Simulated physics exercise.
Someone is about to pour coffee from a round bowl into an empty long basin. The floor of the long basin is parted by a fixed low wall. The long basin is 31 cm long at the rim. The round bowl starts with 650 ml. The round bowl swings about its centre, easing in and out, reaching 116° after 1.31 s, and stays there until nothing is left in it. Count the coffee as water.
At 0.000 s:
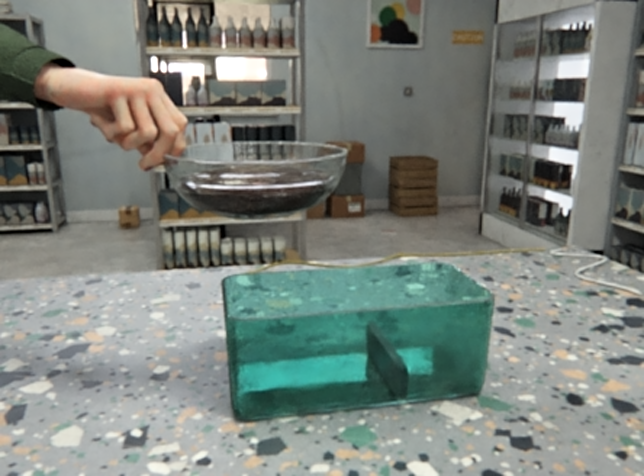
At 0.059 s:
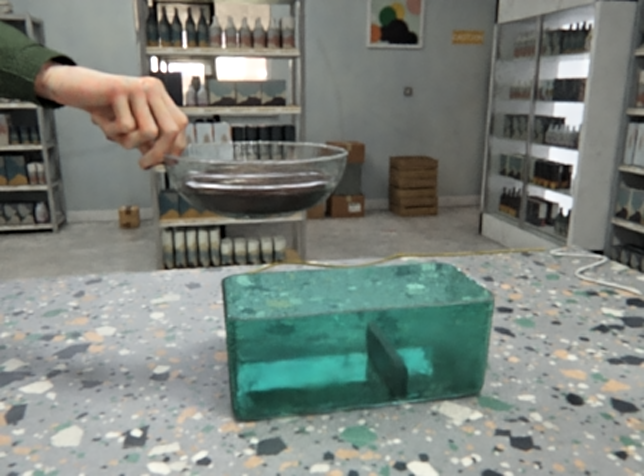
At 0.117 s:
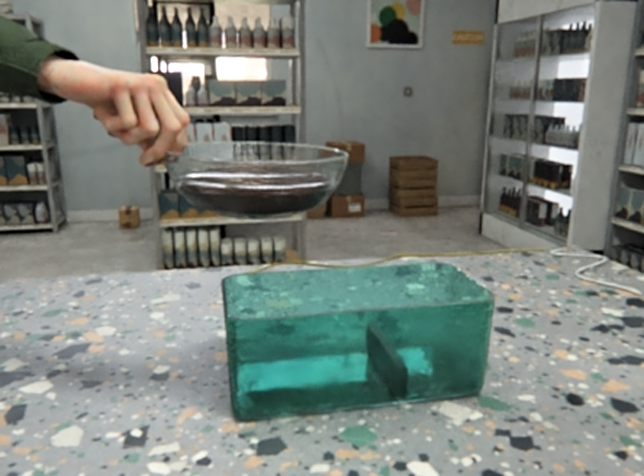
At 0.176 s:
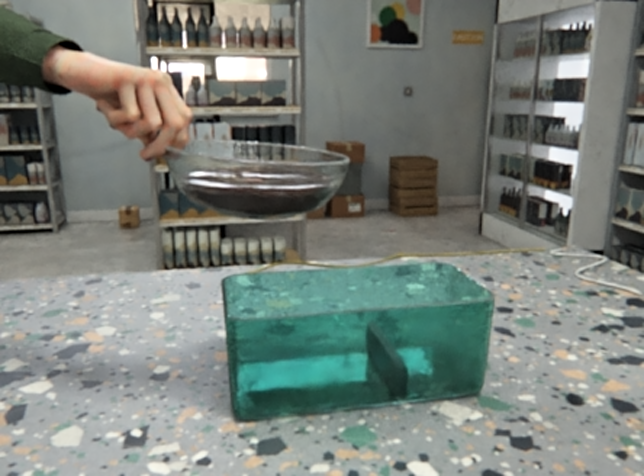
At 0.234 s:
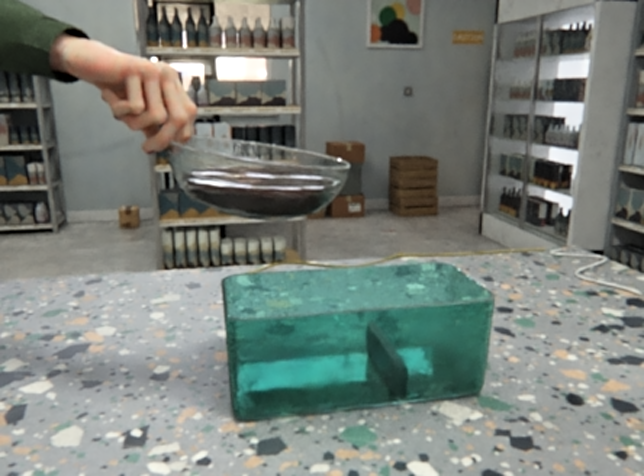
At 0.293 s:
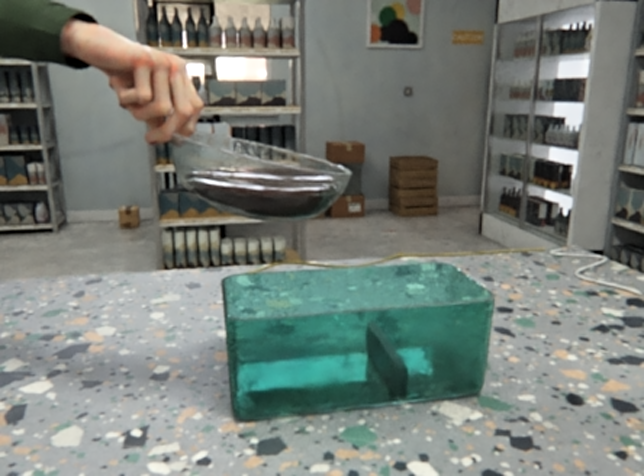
In a shop with bottle-lined shelves, a hand held a round glass bowl of dark liquid above a green, see-through basin on a speckled counter, then slowly tilted the bowl slightly down to the right.
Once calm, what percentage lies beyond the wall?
The far part has some 30 per cent.
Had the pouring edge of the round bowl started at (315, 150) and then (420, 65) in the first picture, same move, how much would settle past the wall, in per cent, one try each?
First 5, then 65 per cent.
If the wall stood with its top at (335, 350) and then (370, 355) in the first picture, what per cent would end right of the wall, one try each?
First 80, then 50 per cent.
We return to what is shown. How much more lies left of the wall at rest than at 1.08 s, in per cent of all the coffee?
Near 0 in a hundred.
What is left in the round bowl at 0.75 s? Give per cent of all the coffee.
Near 28 in a hundred.
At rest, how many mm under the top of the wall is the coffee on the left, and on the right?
Some 24 mm on the left and 28 mm on the right.
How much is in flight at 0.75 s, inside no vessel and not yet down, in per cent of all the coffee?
Near 30 in a hundred.
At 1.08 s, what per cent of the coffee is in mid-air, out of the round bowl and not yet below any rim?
About 1 per cent.
After 0.75 s the tilt is 71° and 28 per cent is still to pour, 20 is left of the wall and 22 right of it.
After 1.08 s the tilt is 108° and 0 per cent is still to pour, 69 is left of the wall and 30 right of it.
After 1.43 s the tilt is 116° and 0 per cent is still to pour, 69 is left of the wall and 30 right of it.
After 1.81 s the tilt is 116° and 0 per cent is still to pour, 69 is left of the wall and 30 right of it.
In the end 69 per cent lies left of the wall, 30 right of it and 1 outside.
